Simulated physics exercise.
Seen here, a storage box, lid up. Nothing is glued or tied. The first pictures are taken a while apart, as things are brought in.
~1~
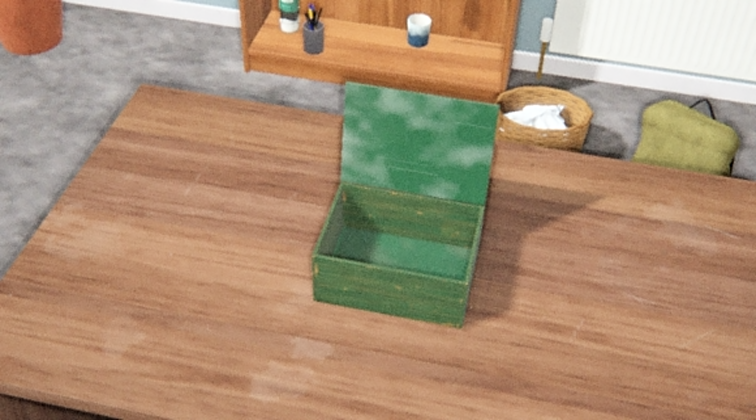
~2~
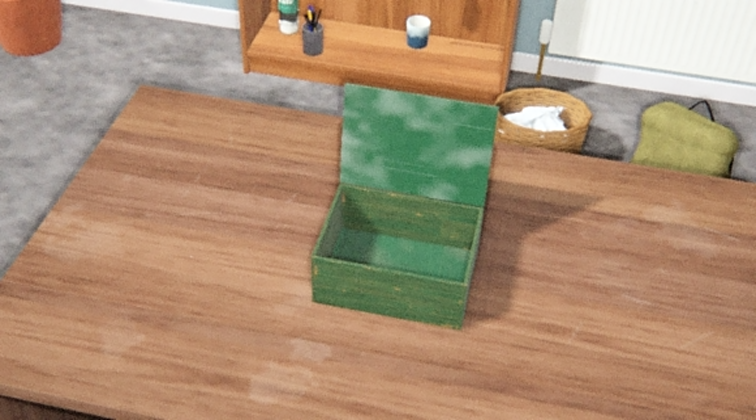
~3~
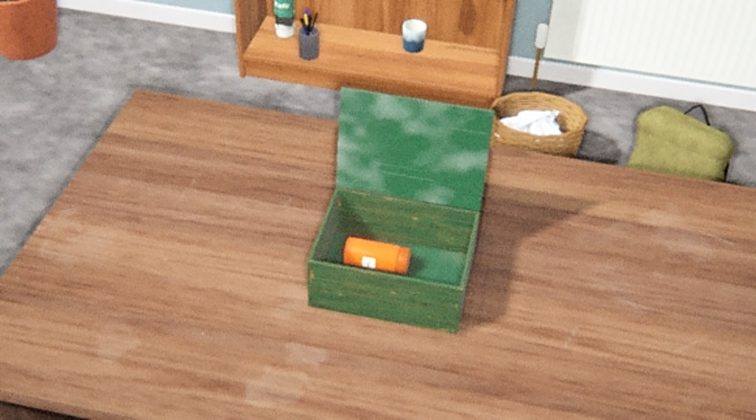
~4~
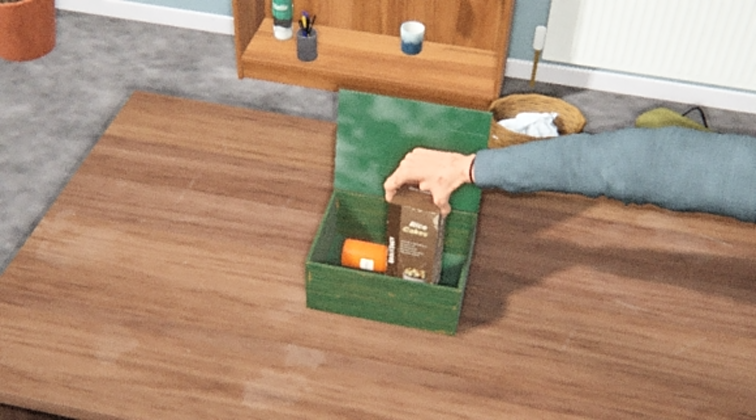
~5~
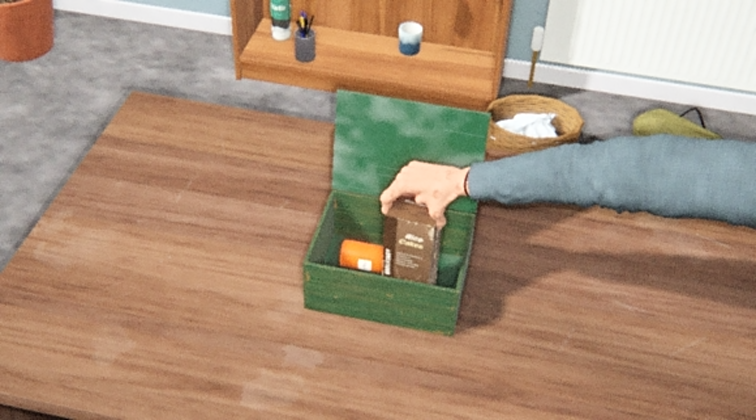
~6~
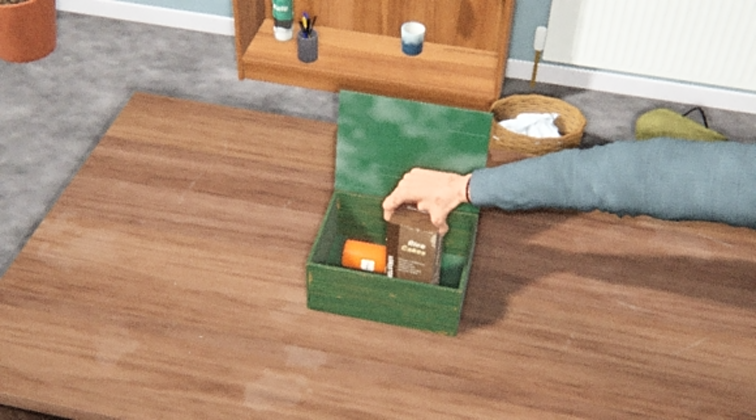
The footage shows an open green box on a wooden table, empty at first and then holding an orange shaker, before a hand reaching from the right lowers a brown carton into it beside the shaker.
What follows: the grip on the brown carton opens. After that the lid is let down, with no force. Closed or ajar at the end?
It is held up.
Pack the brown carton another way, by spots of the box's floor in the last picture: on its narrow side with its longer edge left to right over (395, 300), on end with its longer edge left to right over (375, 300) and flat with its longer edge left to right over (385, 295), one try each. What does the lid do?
In the first case it closes; in the second case it is held up; in the third case it sits on the rim.
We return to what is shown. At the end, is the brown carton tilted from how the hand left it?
It stays as placed.
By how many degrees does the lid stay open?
About 45°.
Then, 1.20 s later than the last frame, lid starting down.
Then, 1.60 s later than the last frame, lid 57° above the rim.
When it is over, lid 45° above the rim; both as before. End places, in pixels of the last picture, brown carton near (414, 260).
